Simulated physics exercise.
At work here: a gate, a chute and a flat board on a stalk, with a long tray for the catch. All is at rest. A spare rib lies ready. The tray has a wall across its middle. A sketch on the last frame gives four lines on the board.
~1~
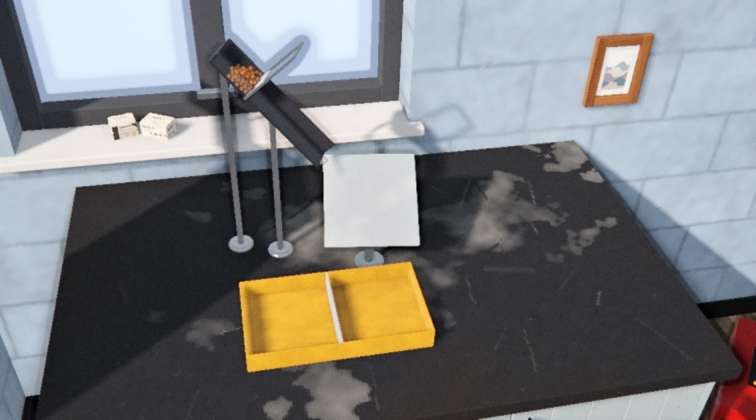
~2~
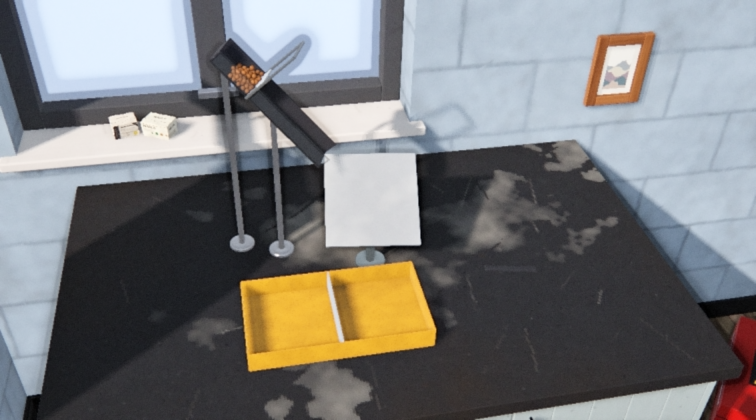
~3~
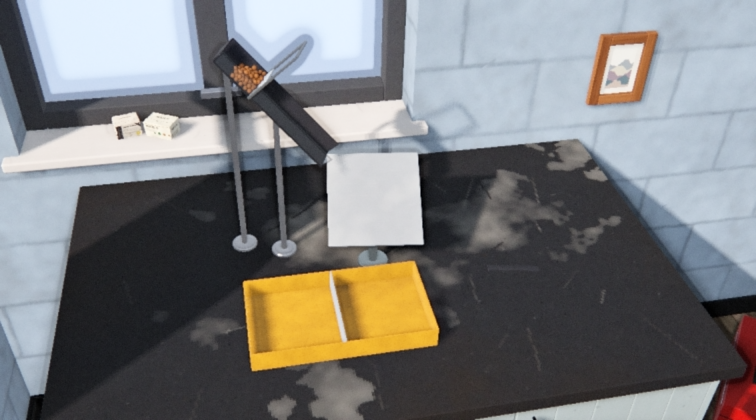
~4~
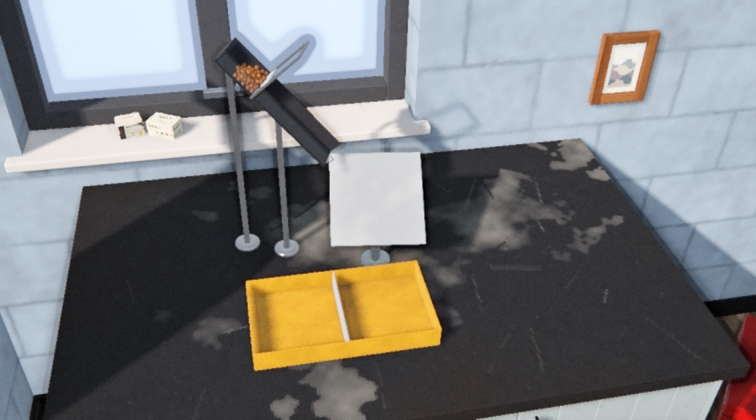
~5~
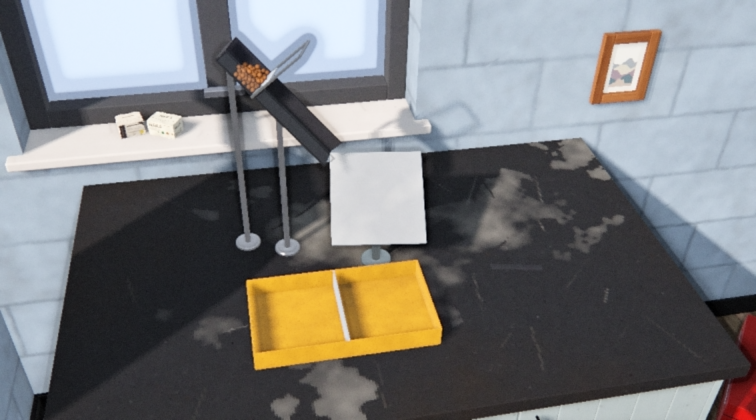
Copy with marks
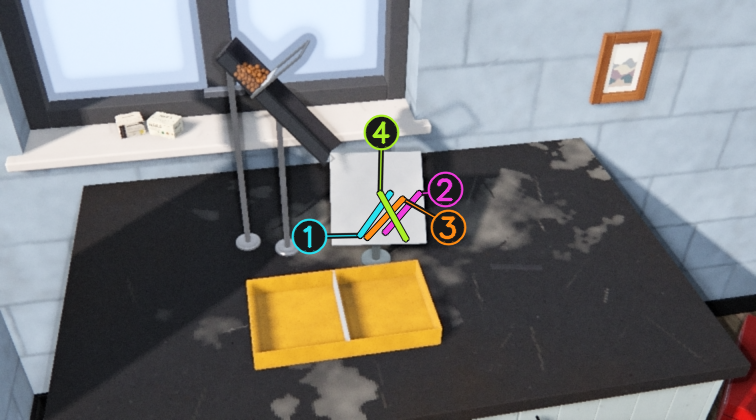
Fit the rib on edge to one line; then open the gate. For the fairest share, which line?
Line 1 does it best.
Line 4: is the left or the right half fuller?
Right.
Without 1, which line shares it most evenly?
The answer is 3.
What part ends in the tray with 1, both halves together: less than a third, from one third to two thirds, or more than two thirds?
It is more than two thirds.
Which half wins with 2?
Right.
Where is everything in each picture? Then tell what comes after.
In the first picture, load behind the gate at (245, 77), cereal balls; lip of the chute at (321, 161), sloping fairly steeply.
In the second picture, middle of the board at (372, 198), tilted fairly steeply; middle of its low edge at (374, 245); of its high edge at (370, 154).
In the third picture, front corners of the tray at (251, 355) and (438, 329); front end of its middle wall at (346, 342); gate still shut at (268, 78).
In the fourth picture, middle of the load at (251, 76); lip at (327, 159).
In the fifth picture, middle of the load at (251, 75); lip at (328, 159).
On the marked copy, line 1 from (390, 193) to (360, 235); line 2 from (419, 193) to (385, 232); line 3 from (402, 199) to (367, 237); line 4 from (380, 193) to (405, 238).
With 1, of what is caught, about half in the left half, about half in the right.
With 2, of what is caught, a stray few in the left half, nearly all in the right.
With 3, of what is caught, about a quarter in the left half, most in the right.
With 4, of what is caught, none in the left half, all in the right.
